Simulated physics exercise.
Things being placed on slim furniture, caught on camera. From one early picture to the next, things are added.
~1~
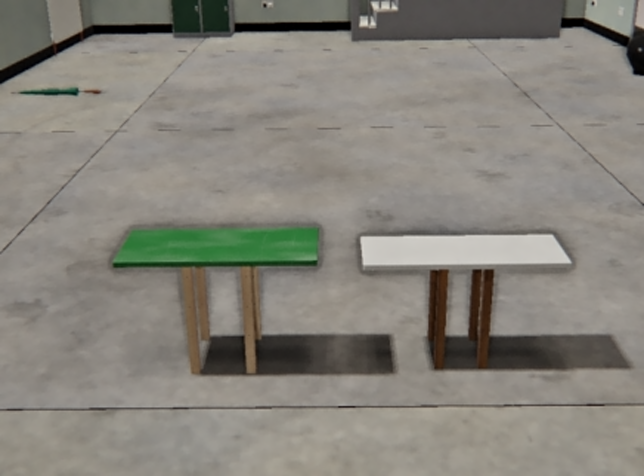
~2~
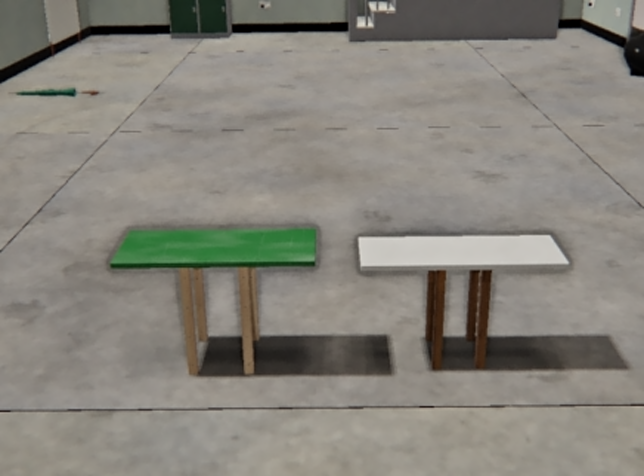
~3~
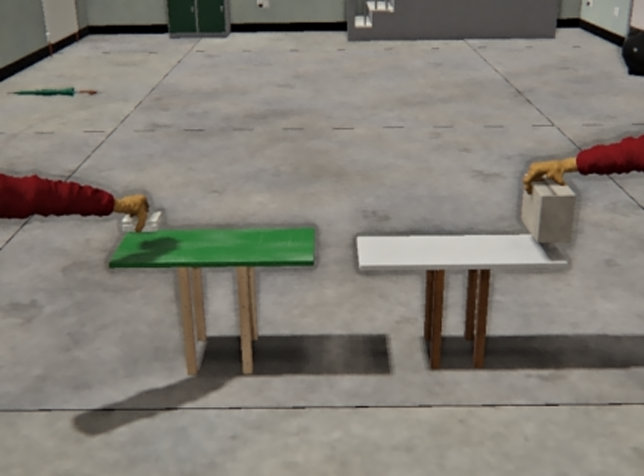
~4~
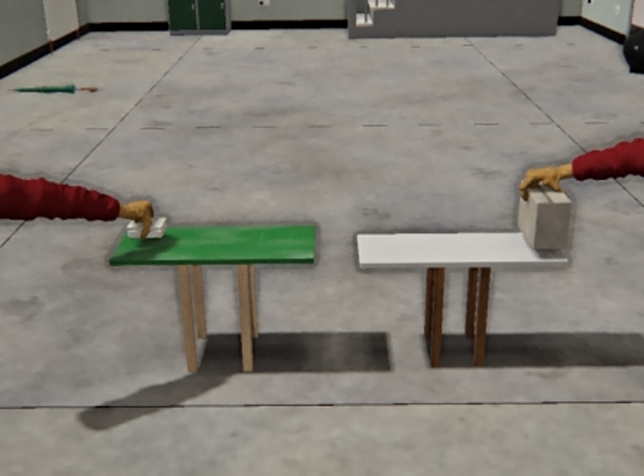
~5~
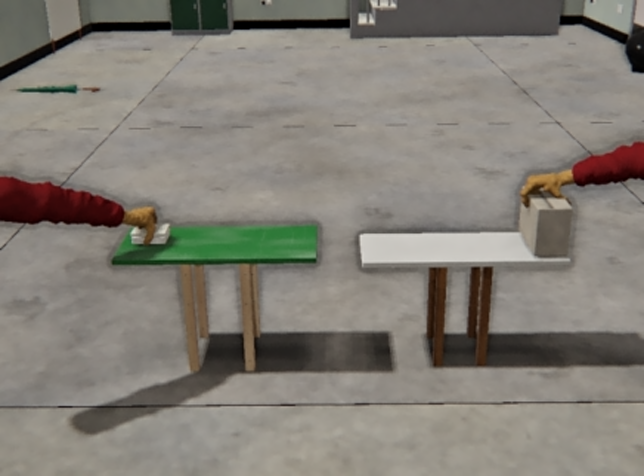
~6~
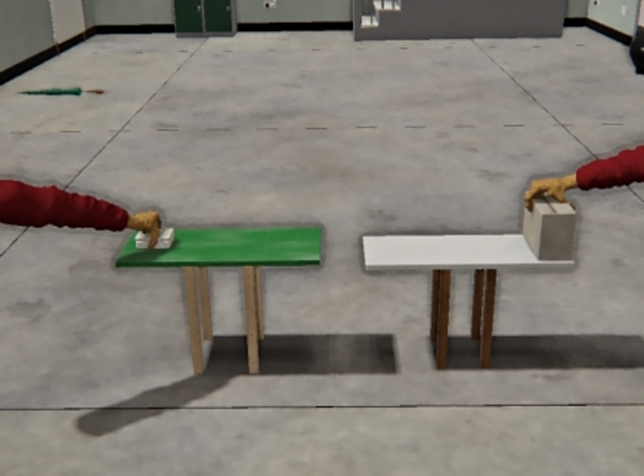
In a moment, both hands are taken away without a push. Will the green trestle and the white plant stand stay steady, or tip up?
The green trestle stays flat on its feet and the white plant stand tips up.
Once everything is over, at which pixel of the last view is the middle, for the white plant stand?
(570, 278).
Then, 0.40 s past the last view, green trestle at rest near (223, 247); white plant stand leaning 20° off how it started near (506, 249).
Then, 0.54 s past the last view, green trestle at rest near (223, 247); white plant stand leaning 45° off how it started near (552, 264).
Then, 0.68 s past the last view, green trestle at rest near (223, 247); white plant stand leaning 62° off how it started near (577, 274).
Finally, the green trestle keeps steady, near (223, 247); the white plant stand goes over, near (570, 278).
